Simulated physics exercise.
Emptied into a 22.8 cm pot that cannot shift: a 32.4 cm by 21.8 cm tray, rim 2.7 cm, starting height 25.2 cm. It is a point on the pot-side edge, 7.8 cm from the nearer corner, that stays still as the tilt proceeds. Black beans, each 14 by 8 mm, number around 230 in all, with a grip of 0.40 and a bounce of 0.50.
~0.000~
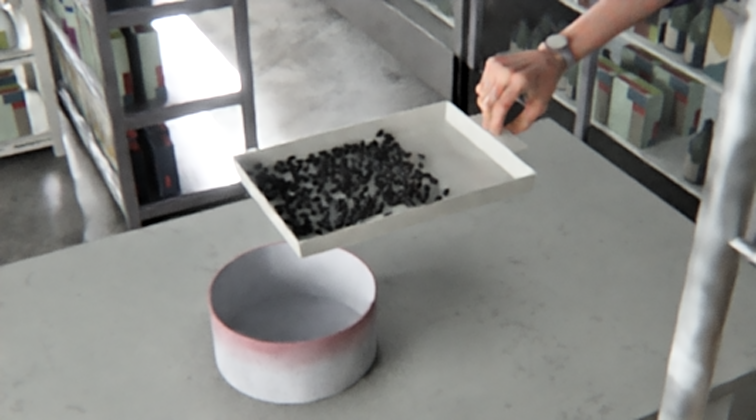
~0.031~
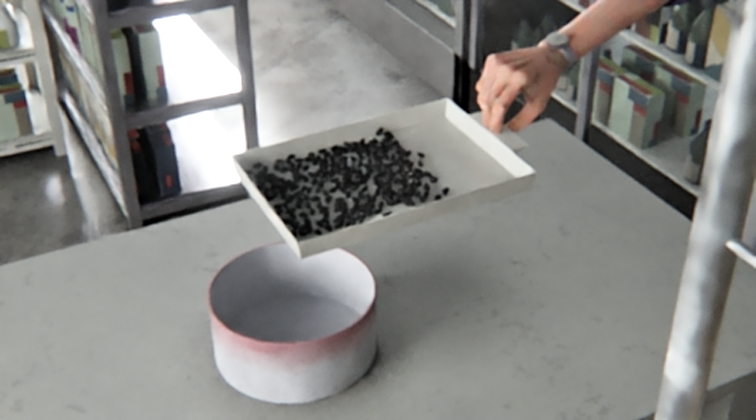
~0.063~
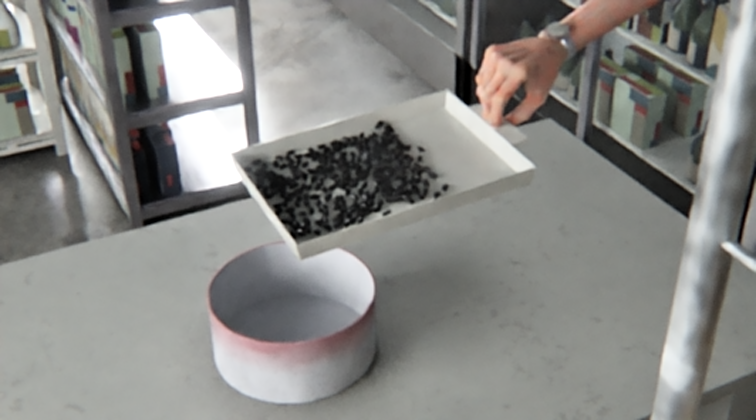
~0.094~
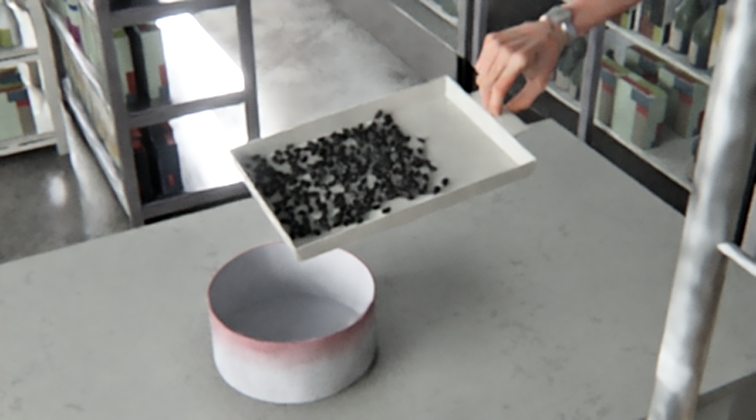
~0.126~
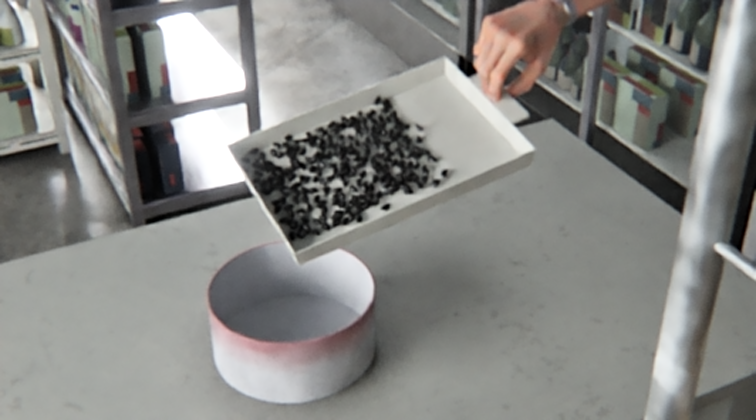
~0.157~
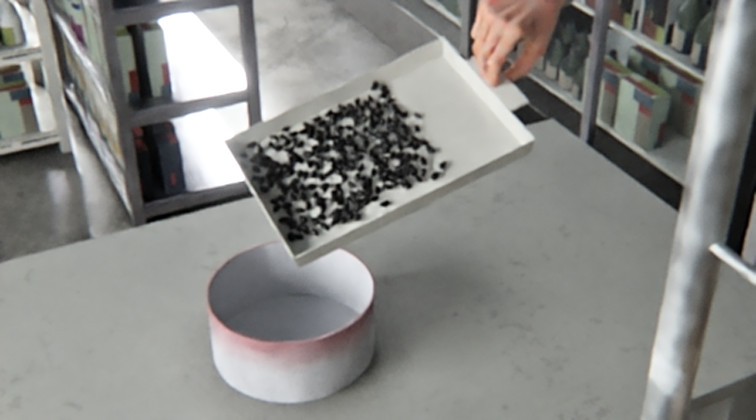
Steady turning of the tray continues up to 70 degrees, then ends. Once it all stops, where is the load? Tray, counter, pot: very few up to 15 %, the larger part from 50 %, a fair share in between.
Tray a fair share; counter the larger part; pot very few.
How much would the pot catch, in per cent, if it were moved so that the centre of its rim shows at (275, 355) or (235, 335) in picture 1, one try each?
I'd say some 75 per cent for the first and some 45 per cent for the second.
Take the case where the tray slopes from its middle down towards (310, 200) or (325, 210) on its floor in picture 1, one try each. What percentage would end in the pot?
5 and 5 %.
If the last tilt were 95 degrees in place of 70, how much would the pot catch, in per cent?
Estimate: Roughly 0 percent.
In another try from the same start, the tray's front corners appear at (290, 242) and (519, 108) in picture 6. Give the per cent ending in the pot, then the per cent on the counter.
Per cent by place - pot 5, counter 50.
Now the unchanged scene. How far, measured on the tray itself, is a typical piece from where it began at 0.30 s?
Around 1 centimetres.
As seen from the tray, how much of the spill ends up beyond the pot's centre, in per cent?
Estimate: Roughly 90 per cent of the pieces.
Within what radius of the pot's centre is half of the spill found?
I'd say around 26 centimetres.
After 0.30 s, tilt 47 degrees; the tray holds 100 %, the pot 0 %.
After 0.40 s, tilt 65 degrees; the tray holds 100 %, the pot 0 %.
After 0.63 s, tilt 70 degrees; the tray holds 45 %, the pot 0 %.
At rest (2.5 s), tray 25 %, counter 75 %, pot 0 %.
